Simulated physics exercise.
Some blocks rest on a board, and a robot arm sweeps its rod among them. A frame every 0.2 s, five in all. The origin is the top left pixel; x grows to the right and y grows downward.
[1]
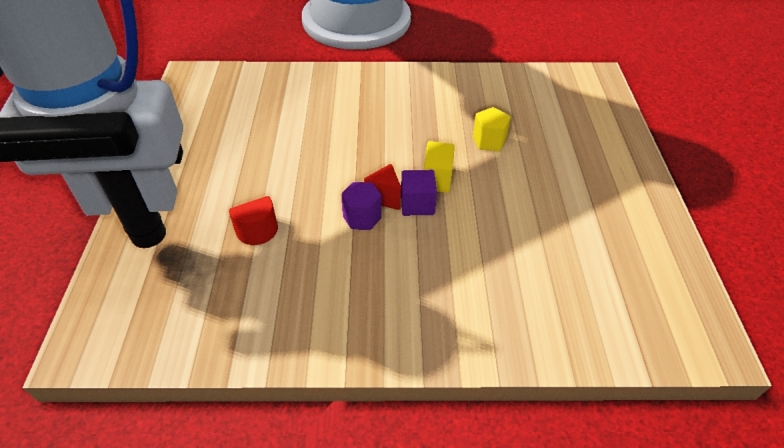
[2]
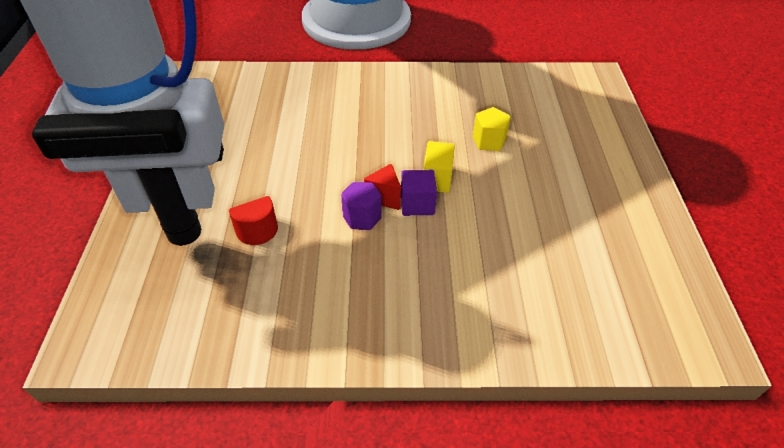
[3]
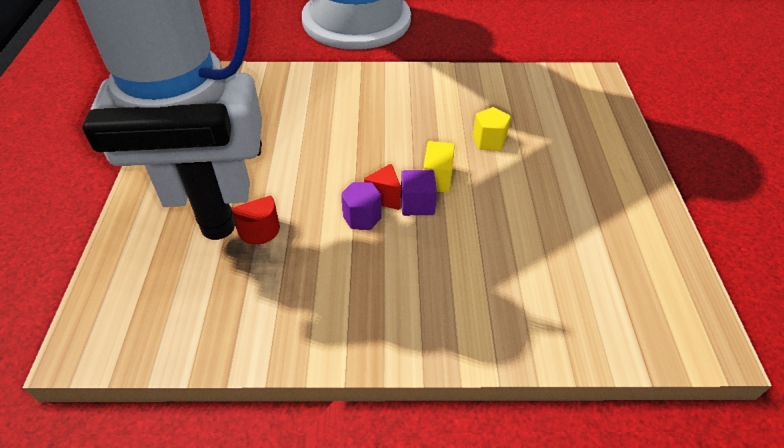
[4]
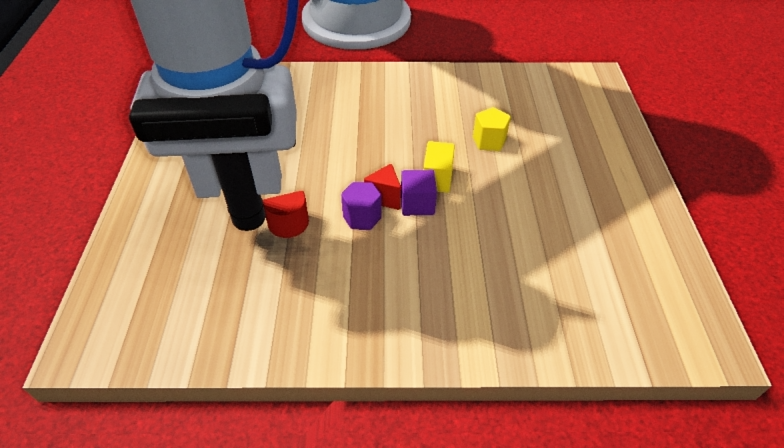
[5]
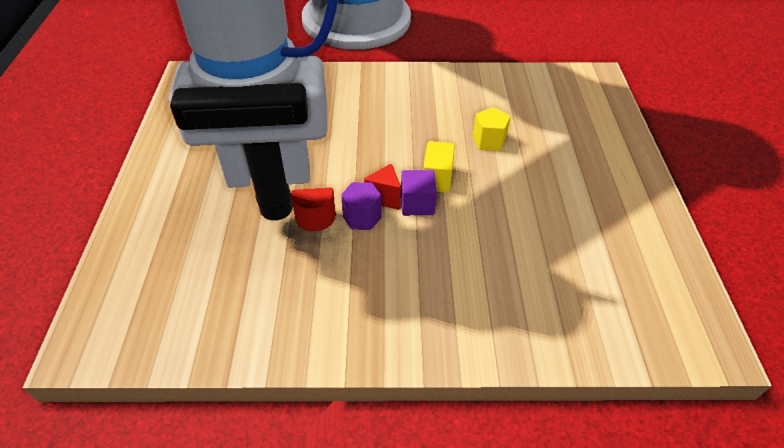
A robot arm's black rod moves right across a wooden board toward a red half-round block and meets its left side. The rod pushes the block right and slightly away from the viewer, bringing it close beside a purple six-sided block, while the purple, red and yellow blocks beyond stay still.
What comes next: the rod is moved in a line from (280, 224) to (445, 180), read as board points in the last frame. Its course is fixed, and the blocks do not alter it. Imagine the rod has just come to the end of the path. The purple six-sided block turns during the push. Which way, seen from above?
It goes clockwise.
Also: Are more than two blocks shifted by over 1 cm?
Answer: Yes.
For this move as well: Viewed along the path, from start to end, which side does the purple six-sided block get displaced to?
My prediction: Rightwards.
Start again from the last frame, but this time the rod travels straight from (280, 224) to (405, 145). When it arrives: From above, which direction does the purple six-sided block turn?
The answer is counter-clockwise.
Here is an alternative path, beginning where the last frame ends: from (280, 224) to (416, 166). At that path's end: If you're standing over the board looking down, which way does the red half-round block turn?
Spin direction: Clockwise.
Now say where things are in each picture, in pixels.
Lower end of the rod (149, 236), tops of blocks, red half-round block (252, 209), purple six-sided block (361, 194), red three-sided block (385, 176), purple square block (419, 180), yellow oblong block (440, 155), in the first frame.
Rod (185, 234), blocks as before, in the second frame.
Rod (219, 228), blocks as before, in the third frame.
Rod (249, 220), red half-round block (285, 202), in the fourth frame.
Rod (277, 210), red half-round block (312, 196), purple six-sided block (361, 194), red three-sided block (385, 176), purple square block (419, 180), yellow oblong block (440, 155), in the fifth frame.
The first path, step by step. One third of the way, rod (337, 195); red half-round block (371, 190), turned 35° clockwise; purple six-sided block (407, 204), turned 35° clockwise; purple square block (430, 183), turned 35° anticlockwise.
Two thirds of the way, rod (394, 180); red half-round block (417, 188), turned 105° clockwise; purple six-sided block (424, 218), turned 50° clockwise; red three-sided block (414, 160), turned 25° clockwise; purple square block (452, 185), turned 60° anticlockwise.
At the end, rod (447, 165); red half-round block (426, 188), turned 130° clockwise; purple six-sided block (424, 219), turned 50° clockwise; red three-sided block (448, 138); purple square block (462, 189), turned 65° anticlockwise; yellow oblong block (476, 147).
